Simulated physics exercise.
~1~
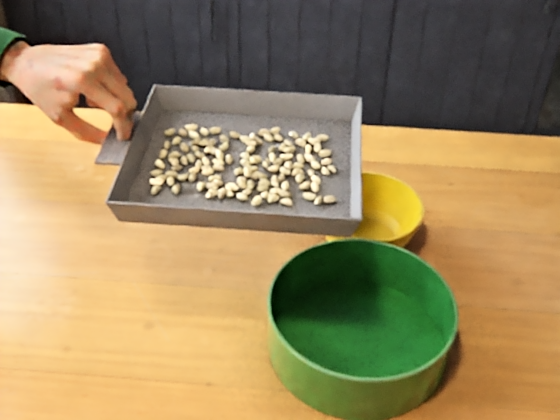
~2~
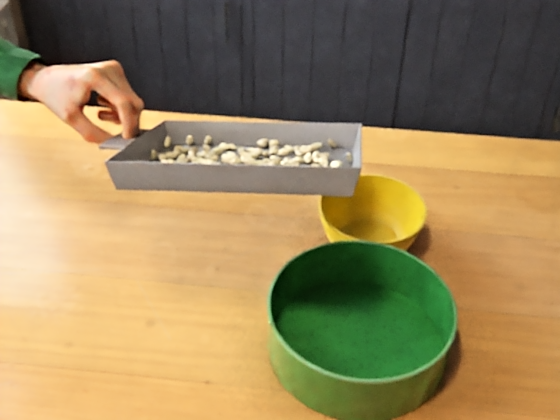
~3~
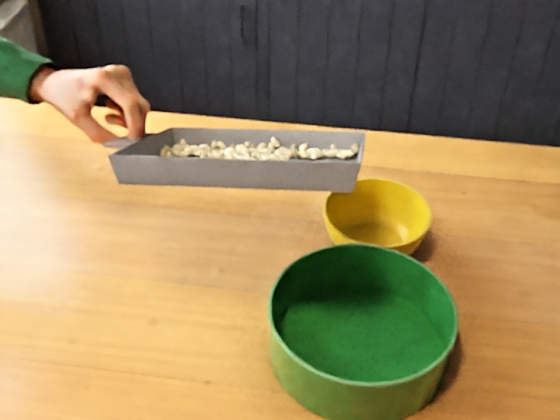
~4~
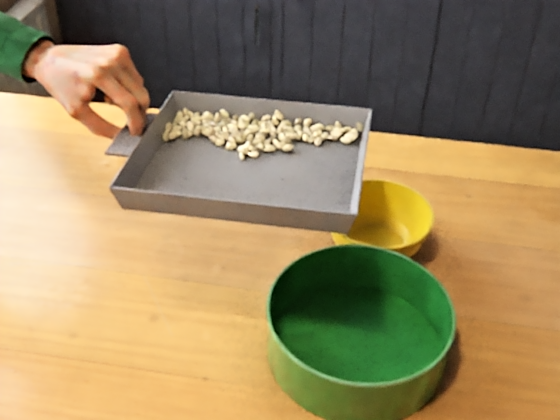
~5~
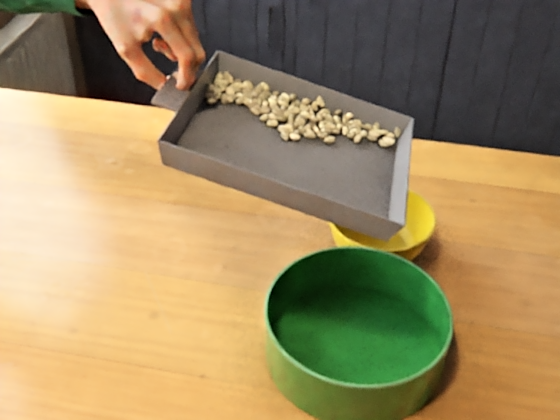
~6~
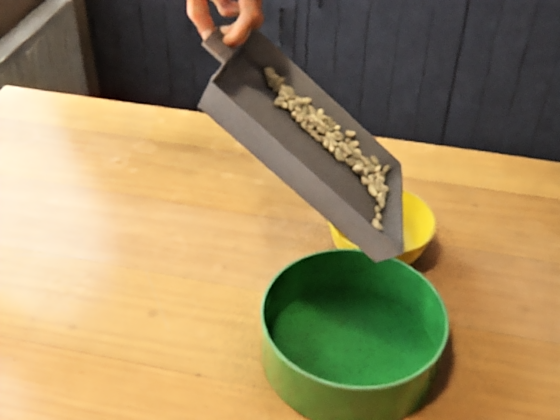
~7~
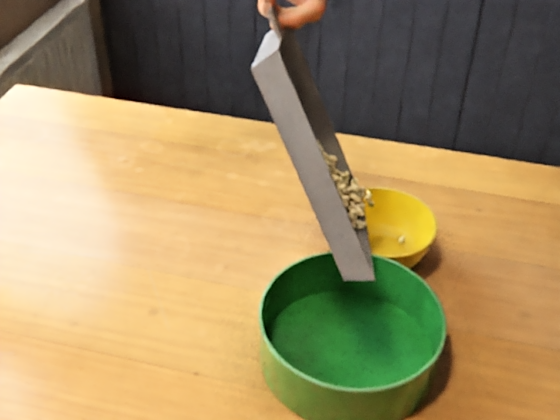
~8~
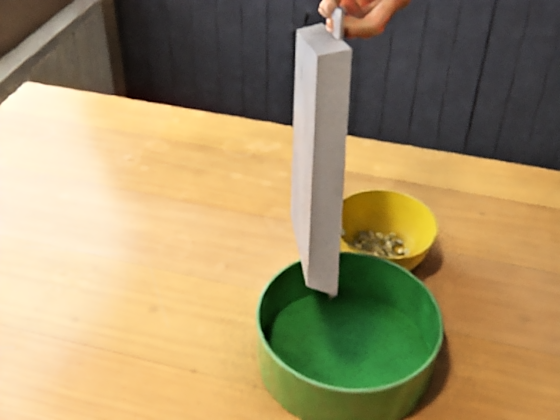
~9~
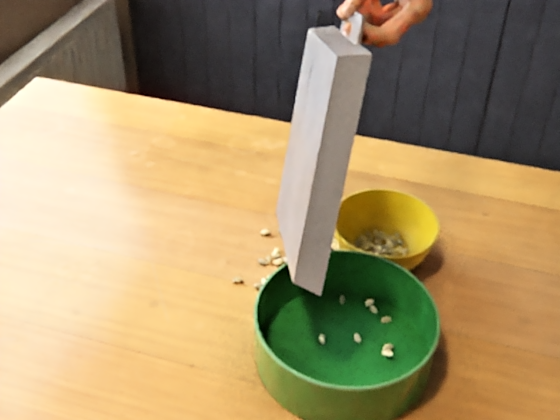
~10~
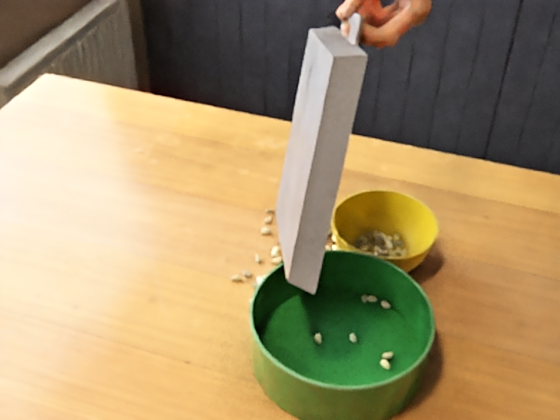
To begin with, a hand holds a gray tray of scattered white beans above a wooden table, where a yellow bowl stands behind a larger green pot. The hand tips the tray away toward the back, and the beans gather along its far side. It brings the tray back toward level, then lifts it to the right and tilts it steeply that way. The beans slide to the low corner and pour down, some into the yellow bowl. Finally the tray hangs upright, with beans in the bowl, a few in the green pot and others strewn on the table.
